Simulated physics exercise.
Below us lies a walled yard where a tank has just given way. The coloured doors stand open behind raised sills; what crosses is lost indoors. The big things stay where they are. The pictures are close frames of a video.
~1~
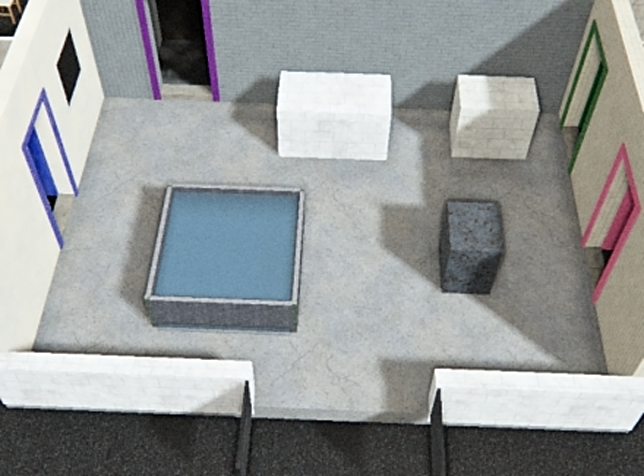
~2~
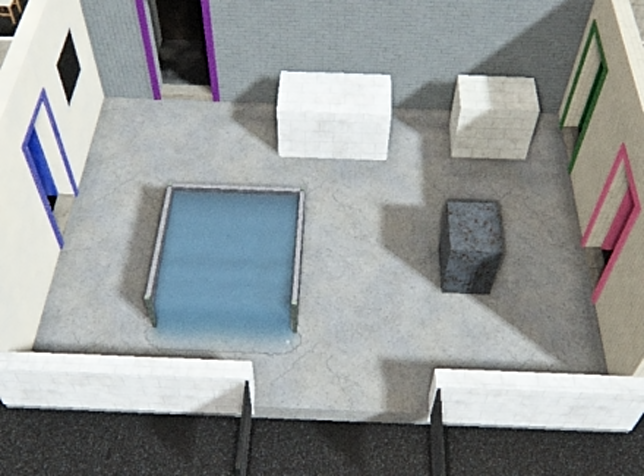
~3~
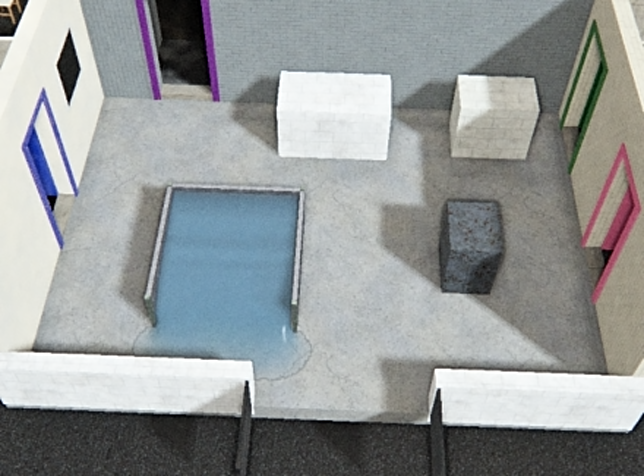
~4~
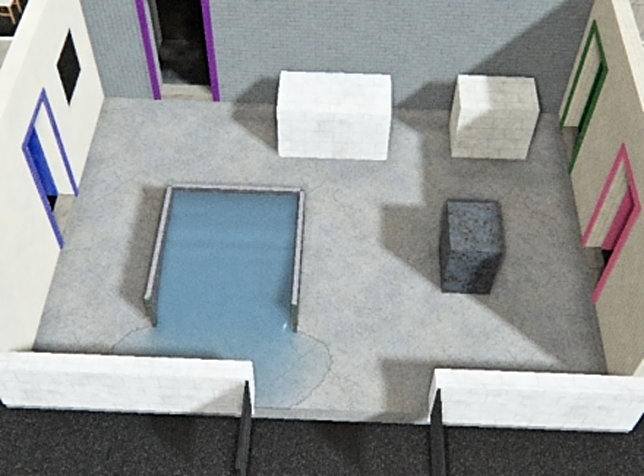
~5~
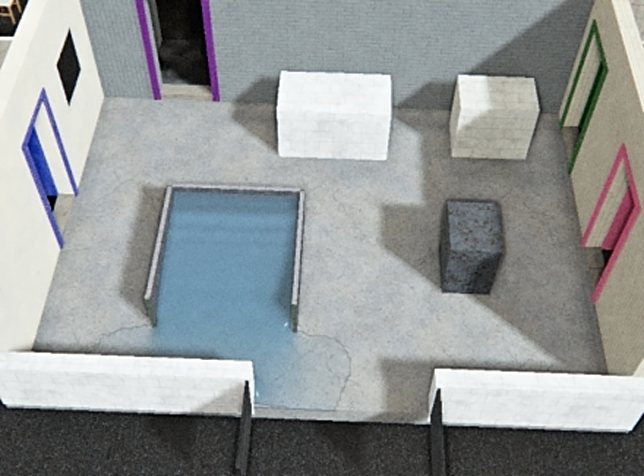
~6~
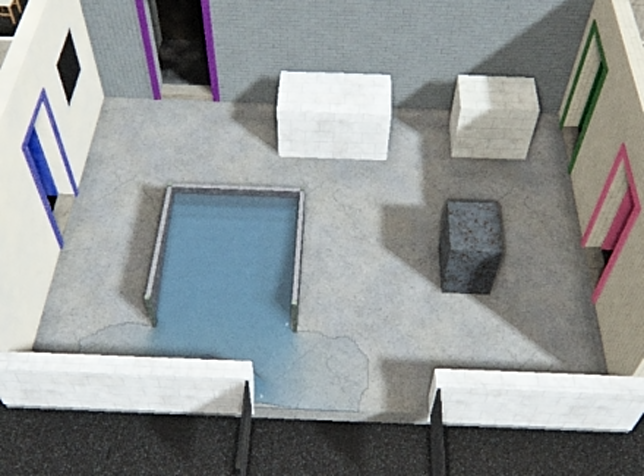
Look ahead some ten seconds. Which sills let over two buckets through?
In the end: The blue door stays under that; the purple door stays under that; the green door stays under that; the pink door stays under that.
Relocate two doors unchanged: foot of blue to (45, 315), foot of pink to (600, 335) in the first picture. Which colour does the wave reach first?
The blue-painted one.
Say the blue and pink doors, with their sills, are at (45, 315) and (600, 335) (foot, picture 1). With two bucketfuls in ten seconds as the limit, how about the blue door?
Blue door is over.
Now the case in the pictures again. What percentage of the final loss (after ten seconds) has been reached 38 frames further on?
Some 85 per cent.
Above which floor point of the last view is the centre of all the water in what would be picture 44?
Near (226, 251).
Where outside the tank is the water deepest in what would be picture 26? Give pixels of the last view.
Near (24, 380).
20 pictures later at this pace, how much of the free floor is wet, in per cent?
Some 45 per cent.
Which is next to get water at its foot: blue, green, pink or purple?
I say the blue-painted one.
A moment on, water covers 10 % of the floor; the blue door not reached, the purple door not reached, the green door not reached, the pink door not reached.
Next, water covers 20 % of the floor; the blue door wet at the sill, nothing in, the purple door not reached, the green door not reached, the pink door not reached.
Then, water covers 45 % of the floor; the blue door wet at the sill, nothing in, the purple door not reached, the green door not reached, the pink door not reached.
Later, water covers 55 % of the floor; the blue door wet at the sill, nothing in, the purple door wet at the sill, nothing in, the green door not reached, the pink door wet at the sill, nothing in.
In the end, water covers 80 % of the floor; the blue door wet at the sill, nothing in, the purple door wet at the sill, nothing in, the green door wet at the sill, nothing in, the pink door wet at the sill, nothing in.
